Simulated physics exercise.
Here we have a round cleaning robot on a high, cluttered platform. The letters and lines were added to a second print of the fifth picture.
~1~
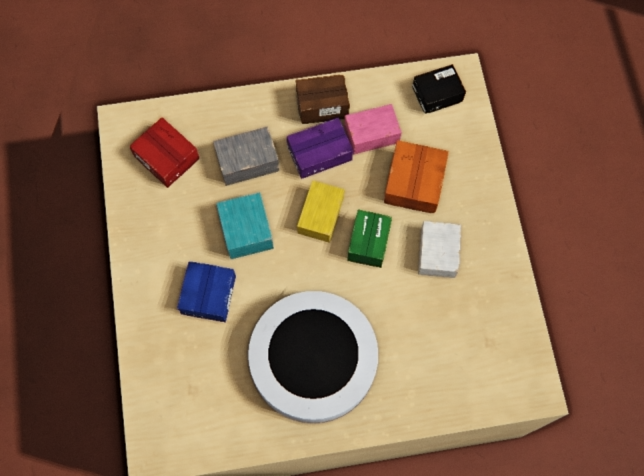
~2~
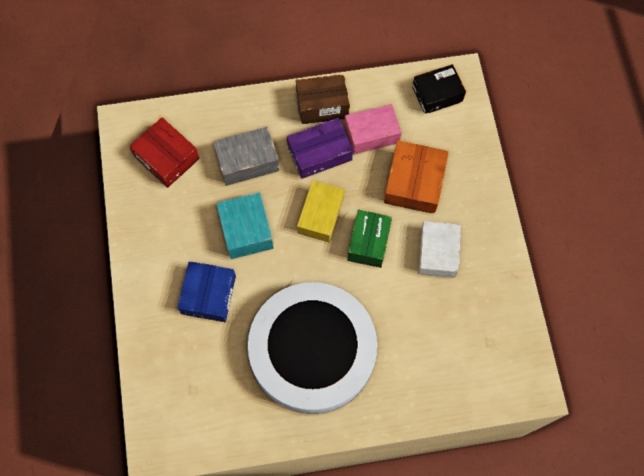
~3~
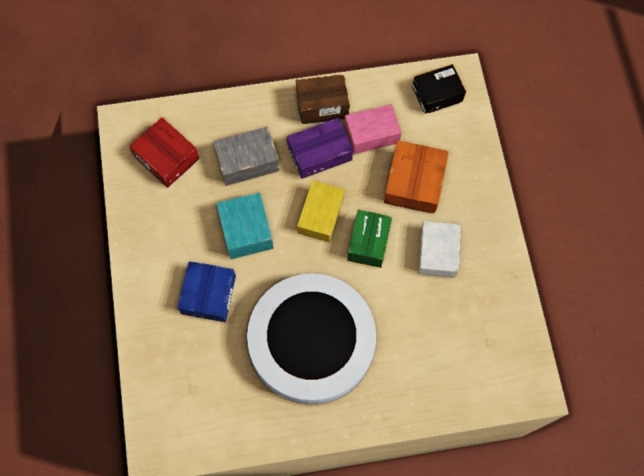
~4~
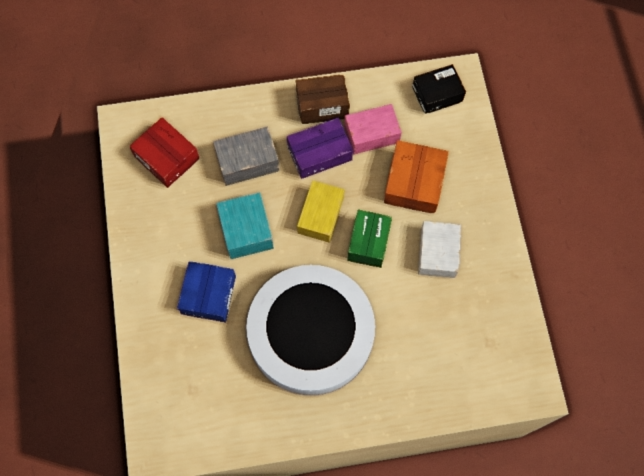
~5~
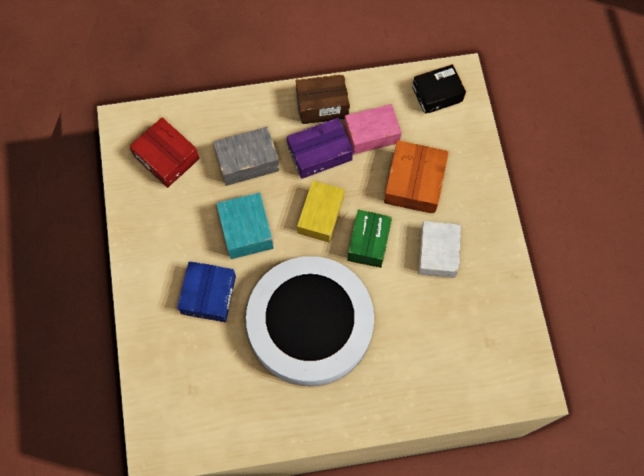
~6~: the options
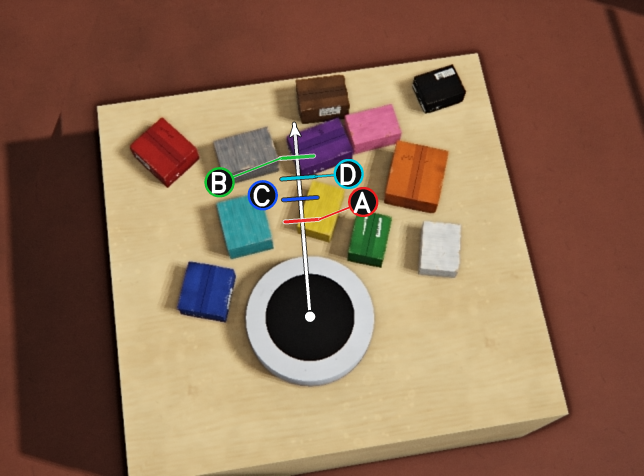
The video shows a round white robot with a black top on a wooden platform scattered with colourful boxes. It slides slowly a short distance upward, drawing closer to the yellow and green boxes, while all the boxes stay still.
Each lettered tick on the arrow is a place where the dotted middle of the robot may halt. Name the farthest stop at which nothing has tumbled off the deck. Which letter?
A is the last safe stop.
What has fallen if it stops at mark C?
The brown box.
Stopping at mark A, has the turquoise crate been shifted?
Yes.
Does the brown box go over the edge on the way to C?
Yes.
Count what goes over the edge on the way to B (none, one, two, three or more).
In all, two.
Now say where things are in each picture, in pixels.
The first frame shows orange box (416, 177); yellow crate (321, 212); pink crate (372, 129).
The second frame shows robot (313, 348); turquoise crate (245, 226).
The third frame shows robot (312, 339); red parcel (165, 152).
The fourth frame shows robot (311, 329); green parcel (370, 238).
The fifth frame shows robot (310, 321); purple parcel (319, 149); brown box (322, 100); grey crate (246, 157).
On the marked copy, A at (302, 220); B at (297, 158); C at (301, 198); D at (299, 178); the arrow from (310, 317) to (294, 123); the white dot at (310, 317).
With A. Early on, robot (308, 284); turquoise crate (243, 223); green parcel (373, 231).
Further on, robot (304, 248); brown box (323, 94); purple parcel (318, 129).
At the end, robot (302, 226); brown box (326, 76); purple parcel (319, 110); nothing has fallen.
As for the rest, B drops the purple parcel and brown box; C drops the brown box; D drops the brown box.
